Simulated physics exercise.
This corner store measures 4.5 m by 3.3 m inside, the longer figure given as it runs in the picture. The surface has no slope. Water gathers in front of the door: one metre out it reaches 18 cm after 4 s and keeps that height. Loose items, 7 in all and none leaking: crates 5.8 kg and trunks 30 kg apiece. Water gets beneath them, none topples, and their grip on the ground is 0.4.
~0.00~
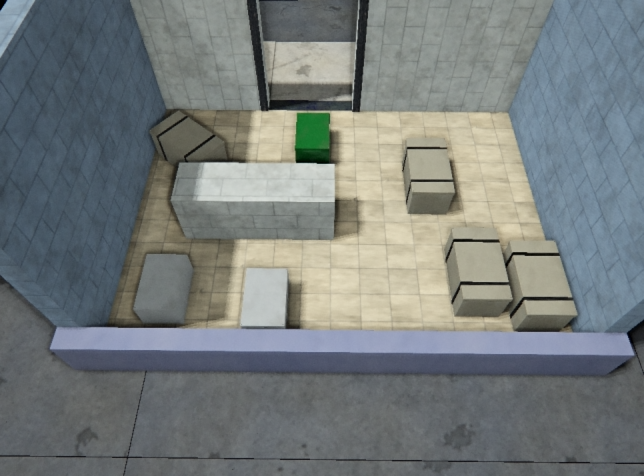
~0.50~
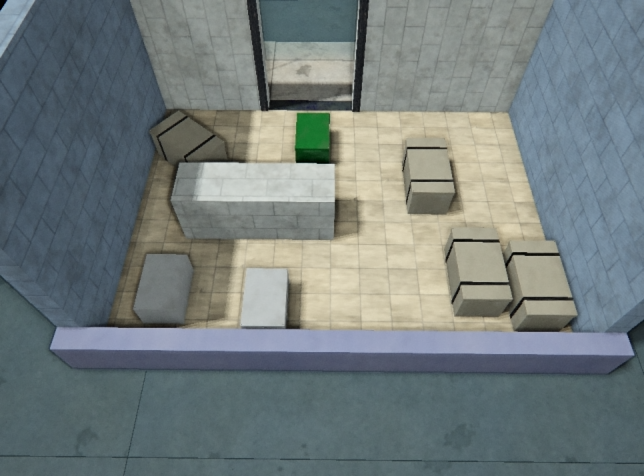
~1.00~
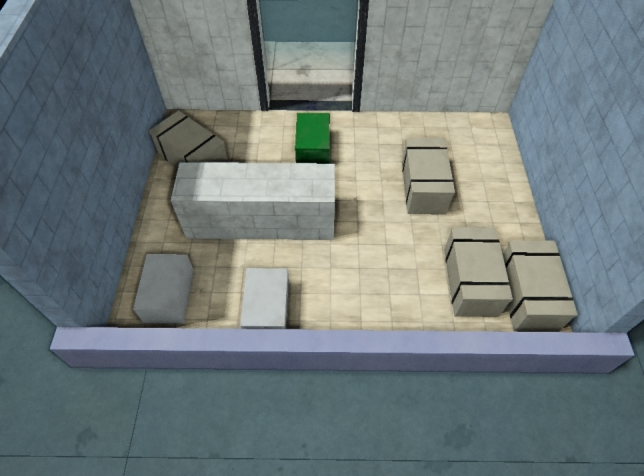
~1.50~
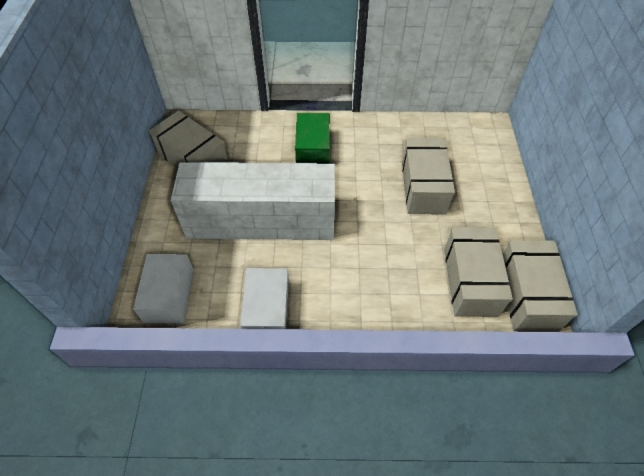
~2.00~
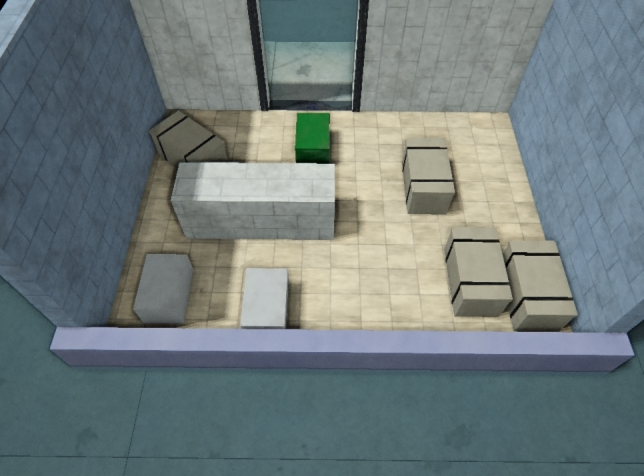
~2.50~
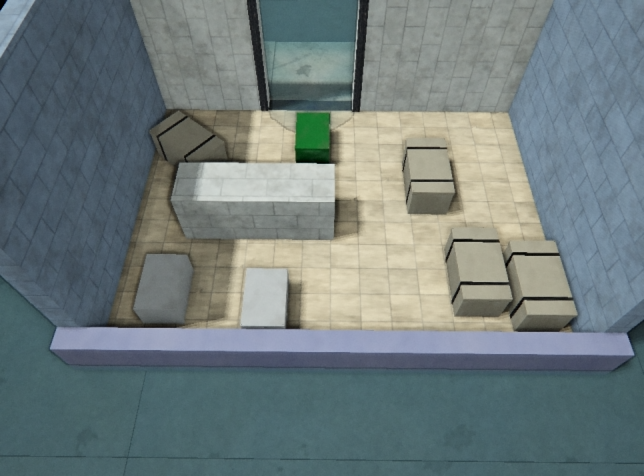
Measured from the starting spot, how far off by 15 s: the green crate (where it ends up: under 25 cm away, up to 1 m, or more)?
The green crate travels far.
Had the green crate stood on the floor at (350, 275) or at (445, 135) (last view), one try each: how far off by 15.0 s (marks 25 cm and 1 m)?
In that order: It moves a short way; it is nudged along.
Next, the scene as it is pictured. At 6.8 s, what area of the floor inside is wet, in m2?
Some 9.5 m2.
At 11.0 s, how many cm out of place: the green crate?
Roughly 250 cm by then.
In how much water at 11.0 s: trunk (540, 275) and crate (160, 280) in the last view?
About 6 and 9 cm.
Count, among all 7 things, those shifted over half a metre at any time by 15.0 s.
That makes 6.
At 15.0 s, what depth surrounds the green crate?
About 12 cm.
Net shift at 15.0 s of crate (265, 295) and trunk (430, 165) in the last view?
In turn: 100 cm, 60 cm.
After 3.5 s the green crate is near (313, 152), 0.4 m from its start, aground; 0 afloat.
After 6.8 s the green crate is near (395, 198), 1.4 m from its start, afloat; 1 afloat.
After 11.0 s the green crate is near (434, 306), 2.6 m from its start, afloat; 4 afloat.
After 15.0 s the green crate is near (528, 269), 2.8 m from its start, afloat; 7 afloat.
